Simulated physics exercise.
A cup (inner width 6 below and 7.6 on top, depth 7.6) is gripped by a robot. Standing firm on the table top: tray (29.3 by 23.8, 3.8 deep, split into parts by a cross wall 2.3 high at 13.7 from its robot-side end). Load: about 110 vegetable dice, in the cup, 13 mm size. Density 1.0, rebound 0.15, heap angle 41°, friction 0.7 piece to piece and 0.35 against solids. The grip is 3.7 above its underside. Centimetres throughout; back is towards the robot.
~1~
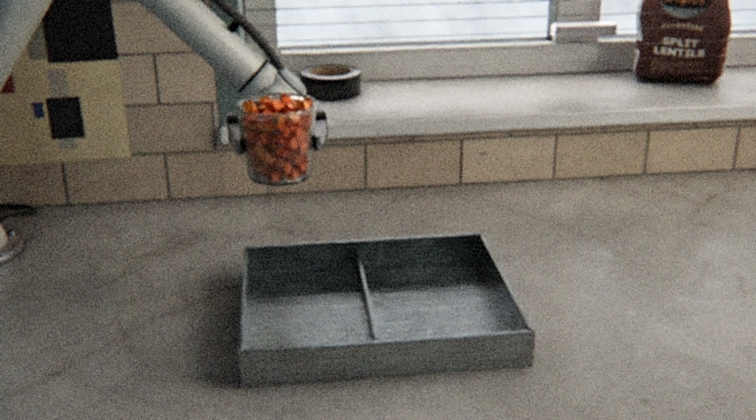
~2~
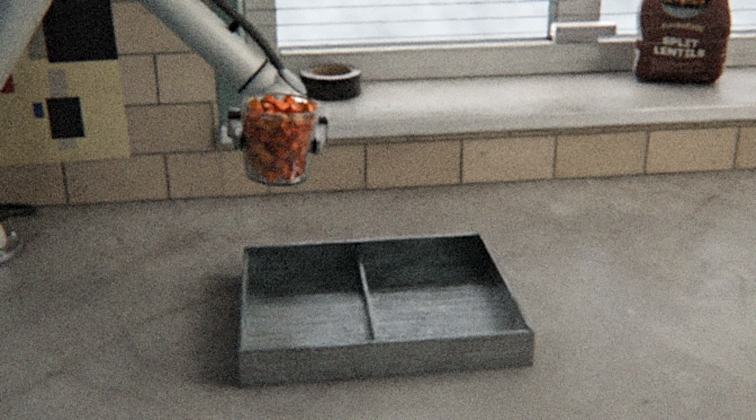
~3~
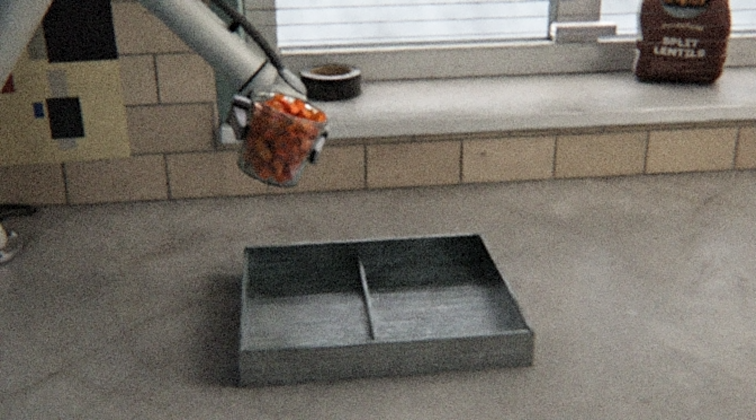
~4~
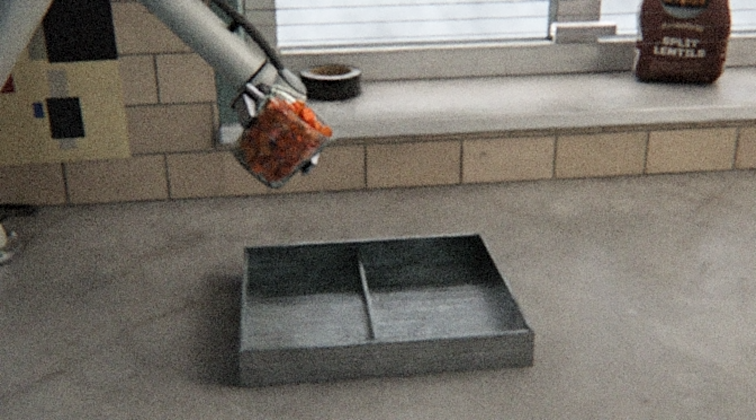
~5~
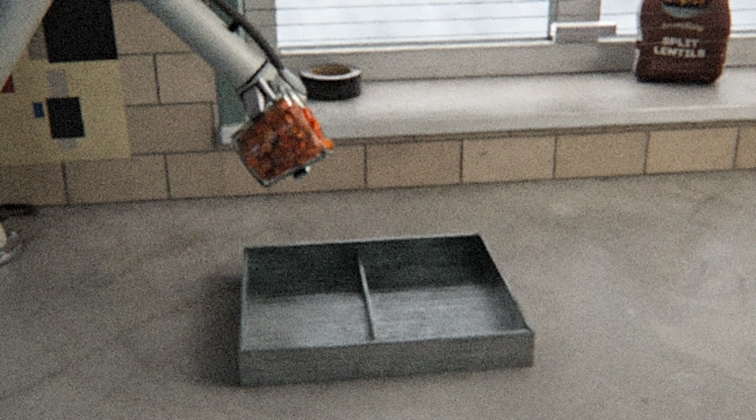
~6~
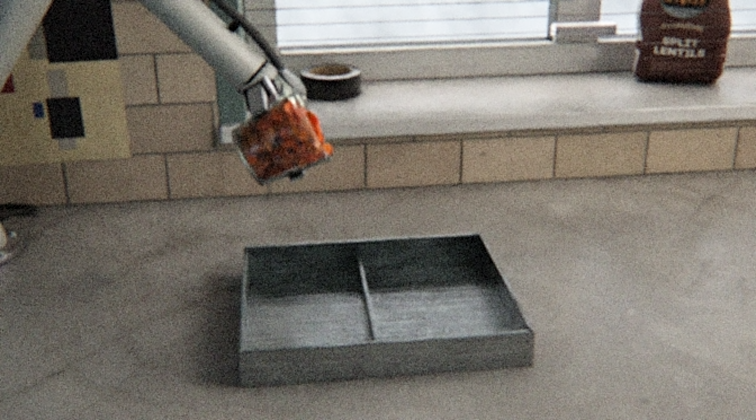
In this clip, a robot arm holds a clear cup of orange-red vegetable dice above and behind a gray divided tray on a countertop, then steadily tilts the cup to the right until it leans steeply, the dice still inside.
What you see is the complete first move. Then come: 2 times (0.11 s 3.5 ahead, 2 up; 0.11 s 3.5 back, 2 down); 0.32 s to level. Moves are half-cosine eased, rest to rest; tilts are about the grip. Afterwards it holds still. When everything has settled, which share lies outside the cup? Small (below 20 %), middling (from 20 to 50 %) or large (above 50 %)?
Outside the cup the share is large, above 50 %.
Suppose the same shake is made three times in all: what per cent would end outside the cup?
In that case some 80 per cent.
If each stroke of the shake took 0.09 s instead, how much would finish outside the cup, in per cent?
It would be near 85 per cent.
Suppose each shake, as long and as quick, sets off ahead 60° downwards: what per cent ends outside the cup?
Some 10 per cent.
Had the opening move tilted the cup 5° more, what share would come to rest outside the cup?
Then about 80 per cent.
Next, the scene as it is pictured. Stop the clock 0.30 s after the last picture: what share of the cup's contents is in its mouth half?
Some 45 per cent.
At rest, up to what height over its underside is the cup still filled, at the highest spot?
Roughly 5.0 cm.
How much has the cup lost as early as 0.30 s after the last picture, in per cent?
About 55 per cent by then.
Then, 0.30 s on, tilted 64° forward, highest piece 24 above the table; 51 in the cup, 16 in the far-side part, 2 in the robot-side part, 45 in flight or on a rim.
Then, 0.61 s on, tilted 30° forward, highest piece 23 above the table; 66 in the far-side part, 31 in the cup, 16 in the robot-side part, 1 in flight or on a rim.
Then, 0.96 s on, level, highest piece 24 above the table; 67 in the far-side part, 31 in the cup, 16 in the robot-side part.
Then, 2.01 s on, level, highest piece 23 above the table; 67 in the far-side part, 31 in the cup, 16 in the robot-side part.
In the end, 67 in the far-side part, 31 in the cup, 16 in the robot-side part. That is 73 % outside the cup.
